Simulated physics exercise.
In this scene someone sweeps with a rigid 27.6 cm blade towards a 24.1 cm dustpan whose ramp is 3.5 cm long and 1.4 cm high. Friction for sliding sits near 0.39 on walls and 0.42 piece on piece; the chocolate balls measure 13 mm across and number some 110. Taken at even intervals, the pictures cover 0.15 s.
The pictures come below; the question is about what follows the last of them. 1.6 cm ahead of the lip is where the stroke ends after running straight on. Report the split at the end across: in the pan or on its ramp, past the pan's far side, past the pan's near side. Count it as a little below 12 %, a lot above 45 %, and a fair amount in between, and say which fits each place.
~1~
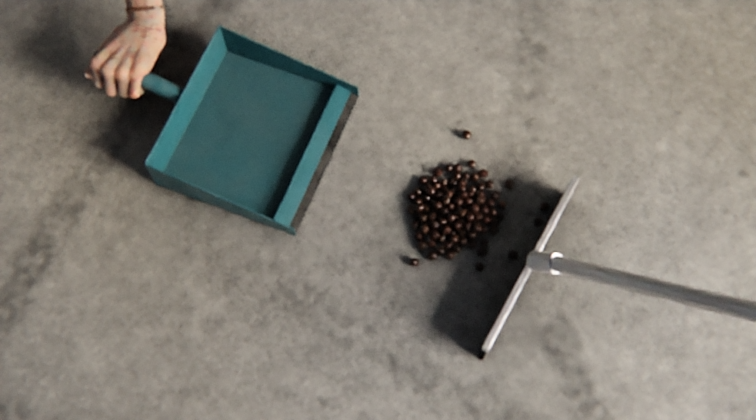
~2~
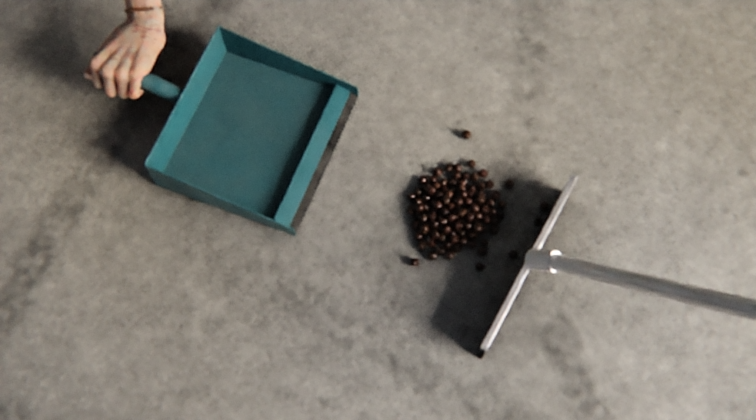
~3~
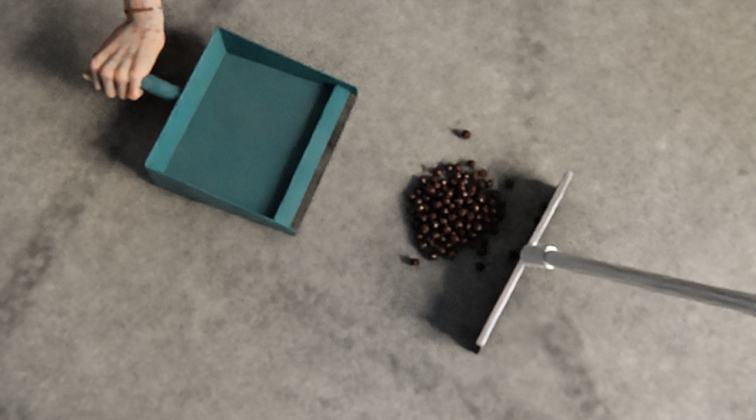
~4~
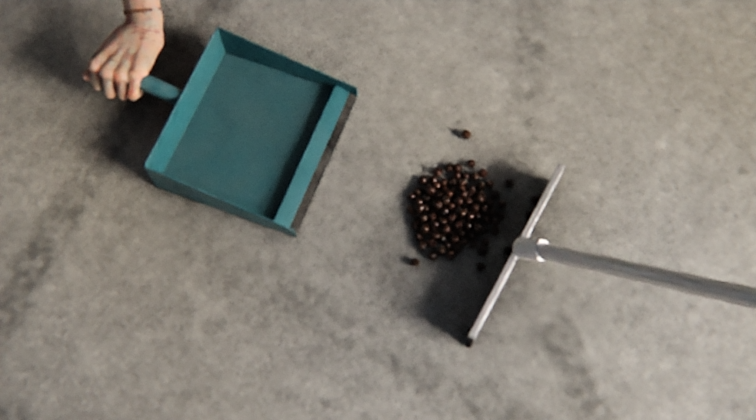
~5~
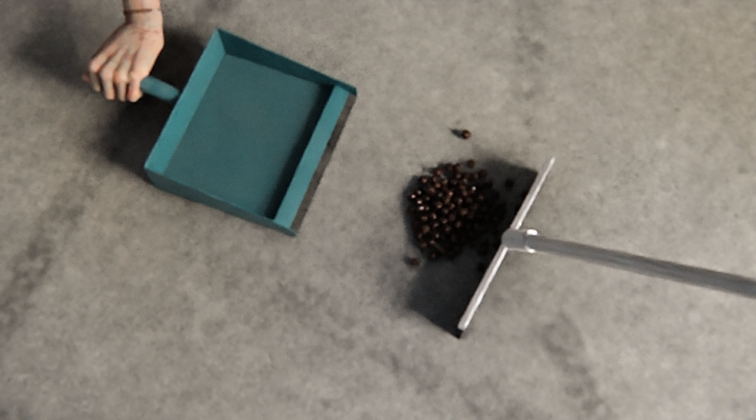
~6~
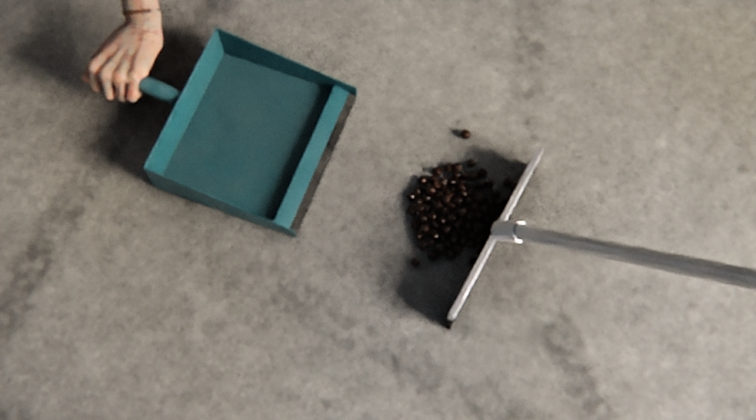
Pan: A fair amount, far side: A fair amount, near side: A little.
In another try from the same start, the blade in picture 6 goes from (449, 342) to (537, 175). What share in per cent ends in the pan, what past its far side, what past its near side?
That ends as pan 10, far 5, and near 10.
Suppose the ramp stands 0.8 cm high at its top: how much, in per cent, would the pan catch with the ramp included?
I'd guess close to 40 per cent.
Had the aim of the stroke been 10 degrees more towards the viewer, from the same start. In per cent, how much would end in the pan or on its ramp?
It would be near 30 per cent.
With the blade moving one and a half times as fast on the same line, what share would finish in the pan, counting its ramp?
Roughly 40 in a hundred.
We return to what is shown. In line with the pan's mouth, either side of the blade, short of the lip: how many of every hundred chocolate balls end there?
About 50 %.
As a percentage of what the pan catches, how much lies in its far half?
70 per cent.
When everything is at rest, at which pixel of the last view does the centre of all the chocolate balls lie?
(339, 131) or so.
Then, 0.19 s after the last picture, middle of the blade 15 cm from the lip; 0 % over the lip, far side 5 %, near side 0 %.
Then, 0.32 s after the last picture, middle of the blade 7 cm from the lip; 0 % over the lip, far side 10 %, near side 0 %.
Then, 0.58 s after the last picture, middle of the blade 4 cm from the lip; 30 % over the lip, far side 20 %, near side 0 %.
In the end, pan 30 %, far side 20 %, near side 5 %, in front of the lip or behind the blade 50 %.
